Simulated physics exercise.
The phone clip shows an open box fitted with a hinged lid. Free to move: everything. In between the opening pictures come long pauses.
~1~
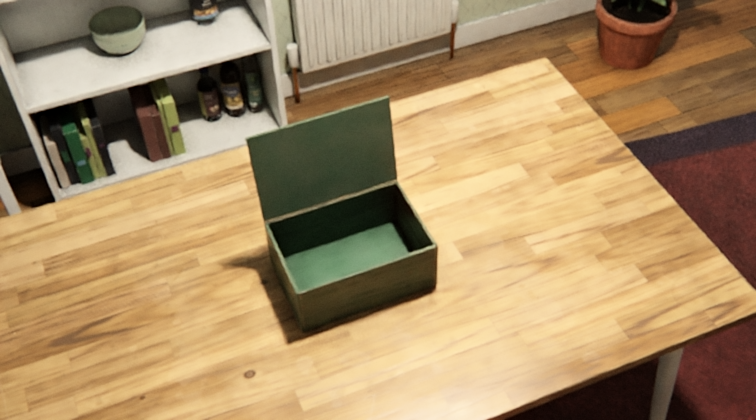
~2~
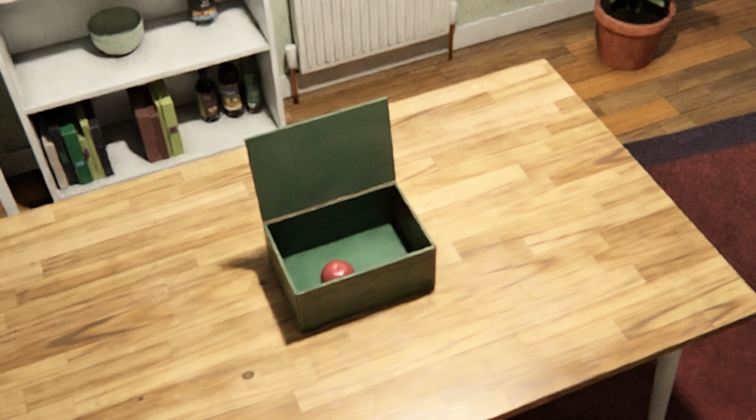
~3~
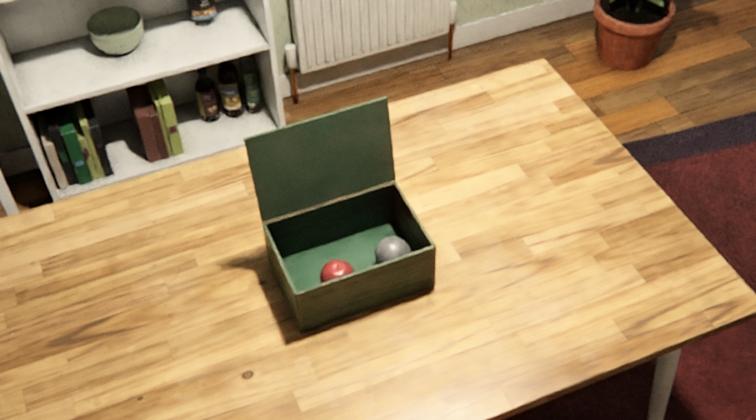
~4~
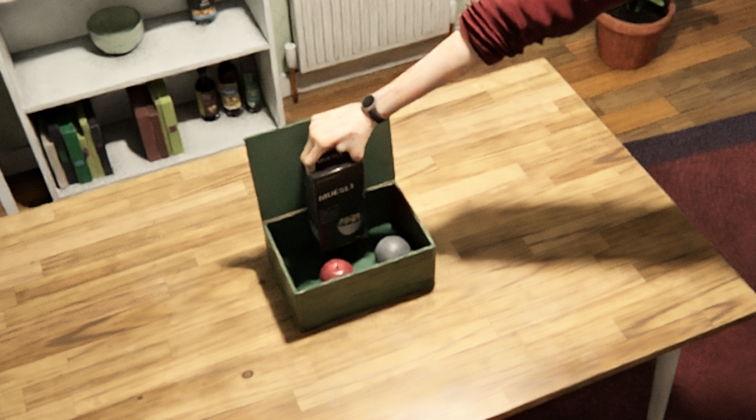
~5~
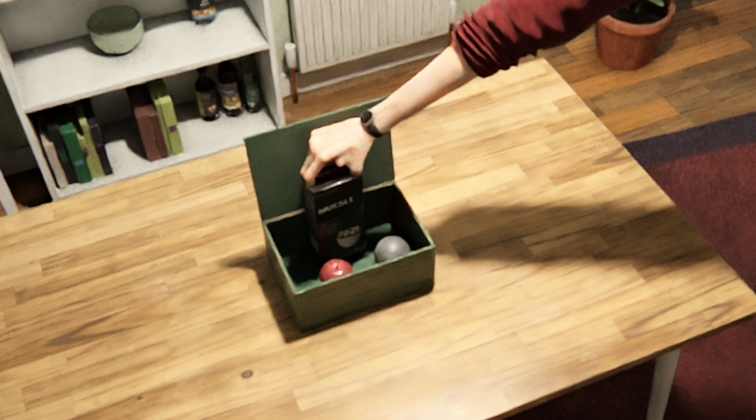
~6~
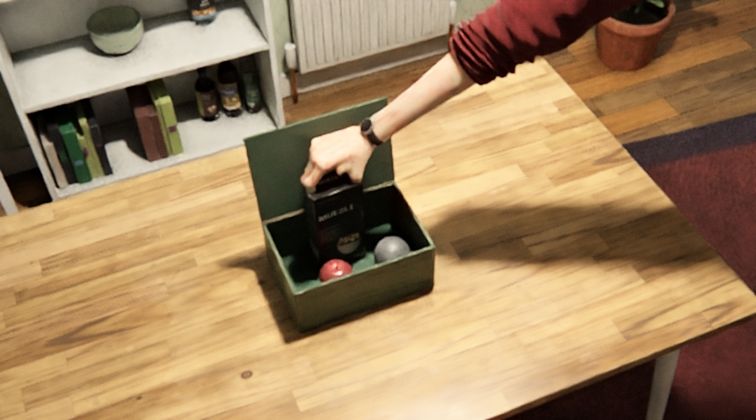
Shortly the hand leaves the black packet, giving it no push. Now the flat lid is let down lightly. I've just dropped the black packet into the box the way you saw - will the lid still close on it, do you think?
No, it won't close.
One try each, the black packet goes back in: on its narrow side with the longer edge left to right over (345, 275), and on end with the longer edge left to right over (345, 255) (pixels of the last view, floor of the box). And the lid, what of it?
In the first case it comes fully down; in the second case it gets propped open.
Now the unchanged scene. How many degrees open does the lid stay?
Near 20°.
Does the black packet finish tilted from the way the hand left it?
Result: It leans over.
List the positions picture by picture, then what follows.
In the first frame, the last thing is not in view yet.
In the second frame, the last thing is not in view yet.
In the third frame, the last thing is not in view yet.
The fourth frame shows on its way; black packet (336, 201).
The fifth frame shows on its way; black packet (335, 213).
The sixth frame shows in place under the hand; black packet (335, 220).
Then, 1.20 s after the last picture, lid starting down.
Then, 1.80 s after the last picture, lid 52° above the rim; black packet tipped 18° from how it was near (343, 231).
Then, 2.10 s after the last picture, lid 29° above the rim; black packet tipped 53° from how it was near (346, 250); red apple rolled a little.
Then, 3.10 s after the last picture, lid 20° above the rim; black packet tipped 53° from how it was near (345, 250); red apple rolled a little.
At rest, lid 20° above the rim; tipped over in the box, black packet; the other 2 in place. Seen from the same camera at the end, black packet near (345, 250).
